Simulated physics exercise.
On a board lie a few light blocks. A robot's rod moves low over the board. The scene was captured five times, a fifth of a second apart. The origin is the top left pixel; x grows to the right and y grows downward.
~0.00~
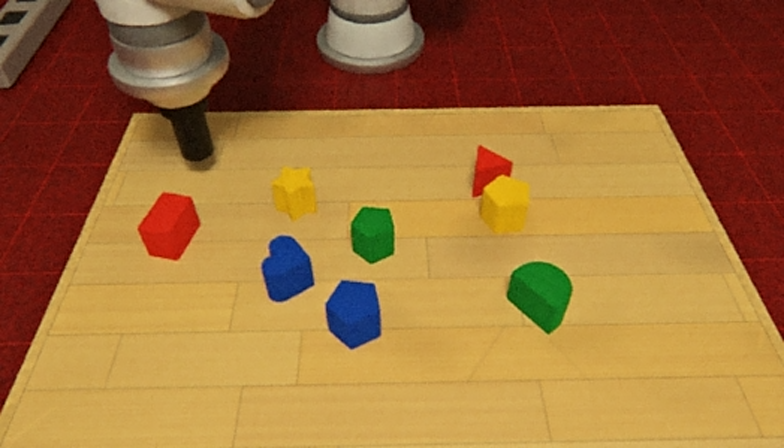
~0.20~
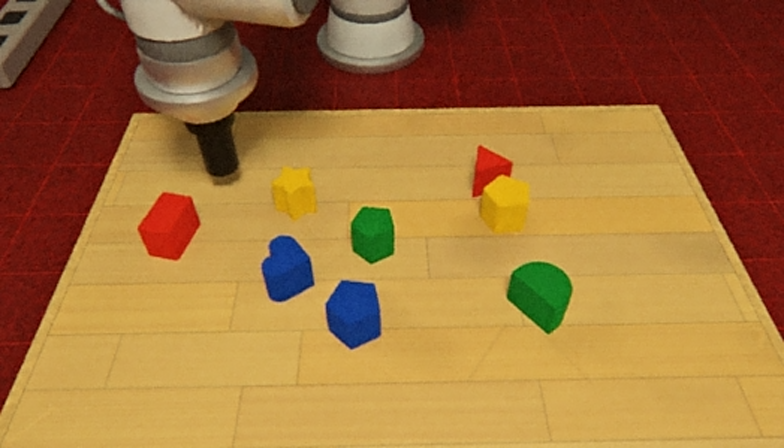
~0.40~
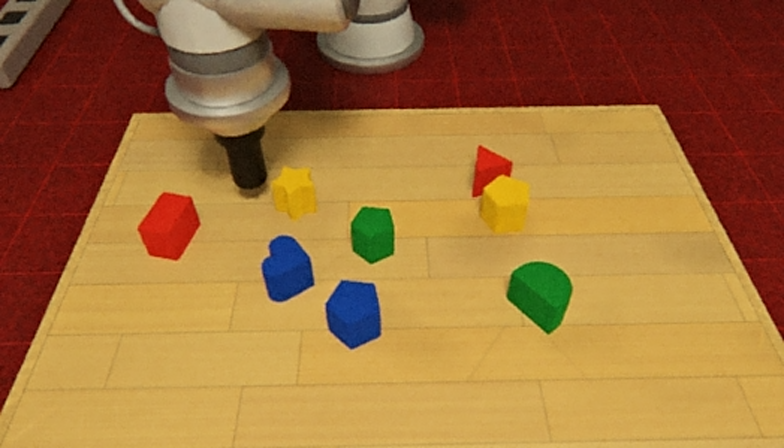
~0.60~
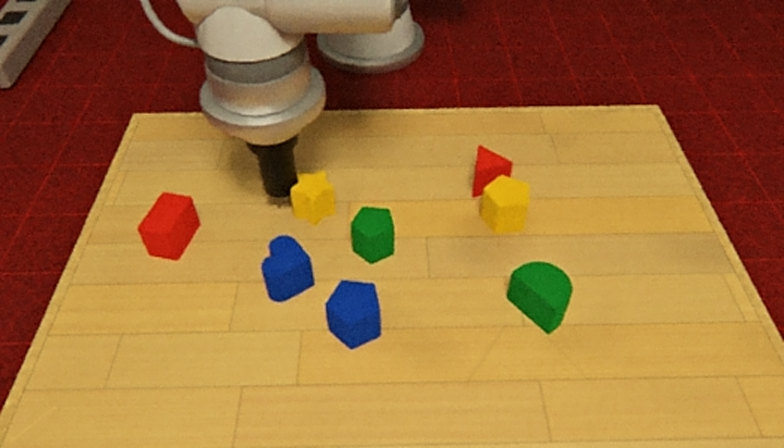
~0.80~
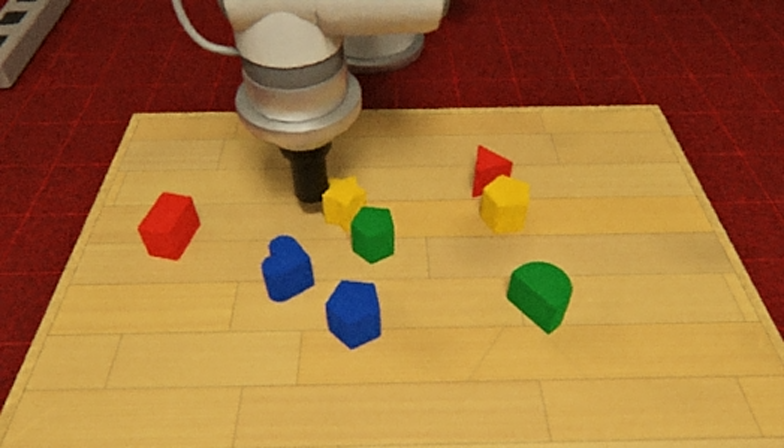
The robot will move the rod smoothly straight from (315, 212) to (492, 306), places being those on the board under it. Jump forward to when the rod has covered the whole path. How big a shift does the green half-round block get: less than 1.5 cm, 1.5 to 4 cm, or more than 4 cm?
Distance: 1.5 to 4 cm.
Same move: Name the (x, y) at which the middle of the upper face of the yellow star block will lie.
By then it is at (395, 197).
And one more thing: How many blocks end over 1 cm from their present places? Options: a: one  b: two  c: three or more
The correct letter is c.
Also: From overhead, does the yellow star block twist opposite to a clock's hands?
Yes, I think so.
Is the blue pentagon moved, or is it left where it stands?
It is still where it was.
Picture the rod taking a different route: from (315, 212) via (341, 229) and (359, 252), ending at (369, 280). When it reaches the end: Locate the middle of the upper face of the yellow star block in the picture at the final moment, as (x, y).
It ends at (377, 197).
On the path given first. One third of the way, rod (368, 221); yellow star block (391, 196), turned 60° anticlockwise; green pentagon (402, 230), turned 45° clockwise.
Two thirds of the way, rod (429, 252); yellow star block (395, 197), turned 80° anticlockwise; green pentagon (468, 262), turned 40° clockwise.
At the end, rod (496, 287); blue heart block in place; yellow star block (395, 197), turned 80° anticlockwise; blue pentagon in place; green pentagon (539, 290), turned 20° anticlockwise; green half-round block (578, 282).
